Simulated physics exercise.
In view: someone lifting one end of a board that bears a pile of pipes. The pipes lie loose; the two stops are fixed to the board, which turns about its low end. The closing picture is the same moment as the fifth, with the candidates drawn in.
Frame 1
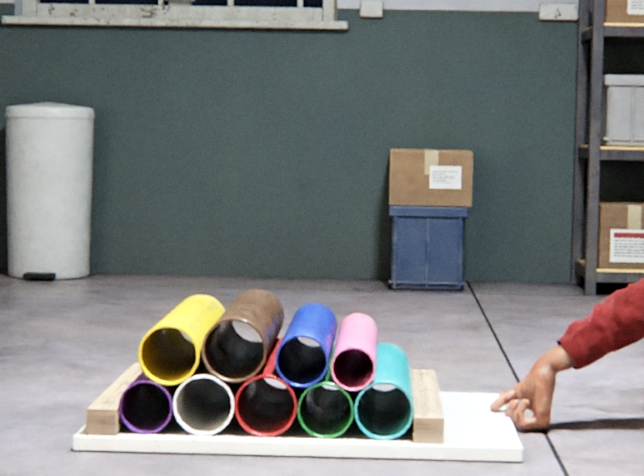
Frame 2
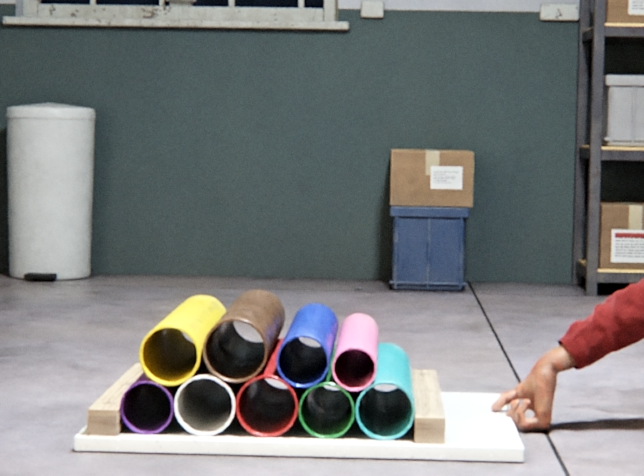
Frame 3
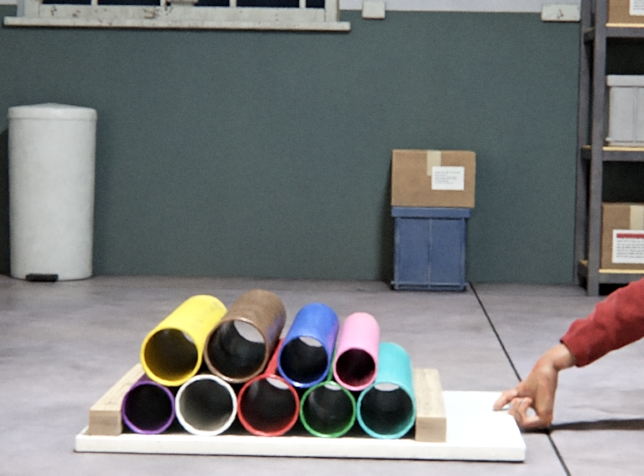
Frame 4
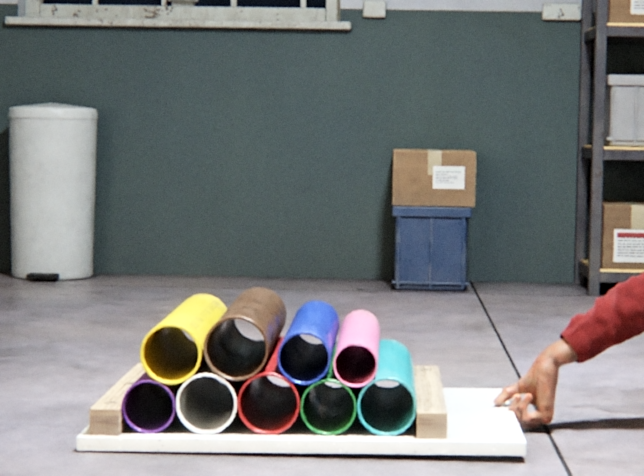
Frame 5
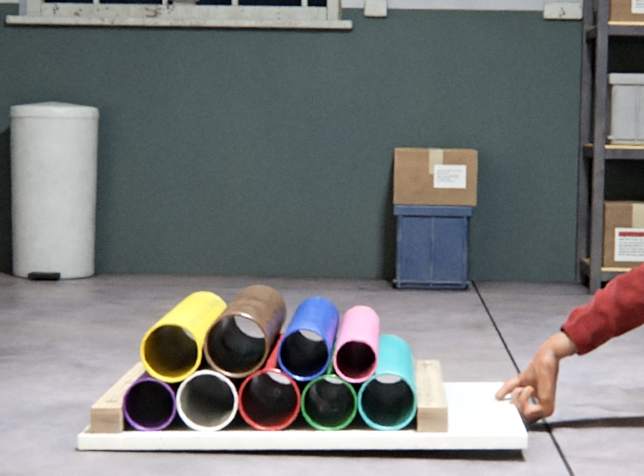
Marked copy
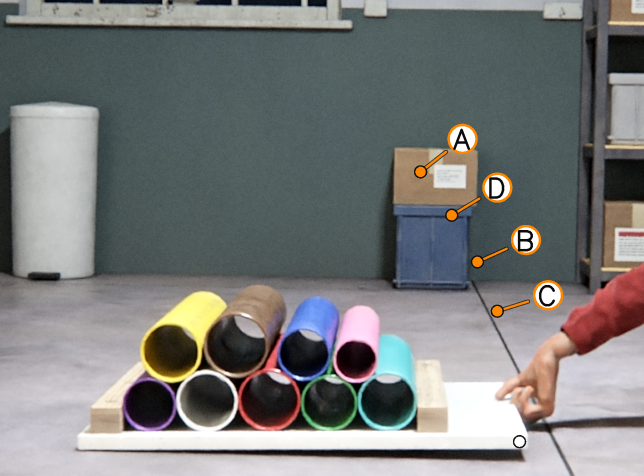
At first, a hand in a red sleeve grips the right end of a white board on a grey floor, where colourful pipes lie stacked in two rows between wooden blocks. The hand then raises that end very slightly, and the pipes keep their places in the pile.
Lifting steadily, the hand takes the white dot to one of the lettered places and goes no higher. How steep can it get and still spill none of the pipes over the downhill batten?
At most to C.
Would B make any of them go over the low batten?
Yes.
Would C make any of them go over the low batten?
At C: No.
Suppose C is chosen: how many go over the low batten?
With C, none.
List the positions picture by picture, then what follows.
In the first frame, red pipe (266, 406); green pipe (326, 411); turquoise pipe (384, 411).
In the second frame, turquoise pipe (385, 411); brown pipe (235, 351).
In the third frame, board (308, 407); turquoise pipe (386, 410); pink pipe (356, 368); purple pipe (148, 408).
In the fourth frame, board (308, 405); purple pipe (149, 406); white pipe (207, 404).
In the fifth frame, board (309, 401); purple pipe (149, 405); white pipe (207, 401).
On the marked copy, A at (421, 172); B at (477, 262); C at (497, 311); D at (452, 215); the white dot at (519, 442).
Taking C. A third of the way, board at 14°.
Two thirds of the way, board at 19°.
When it is over, board at 19°, none over the low batten.
As for the rest, A four over the low batten (brown, pink, yellow, blue); B one over the low batten (yellow); D two over the low batten (brown, yellow).
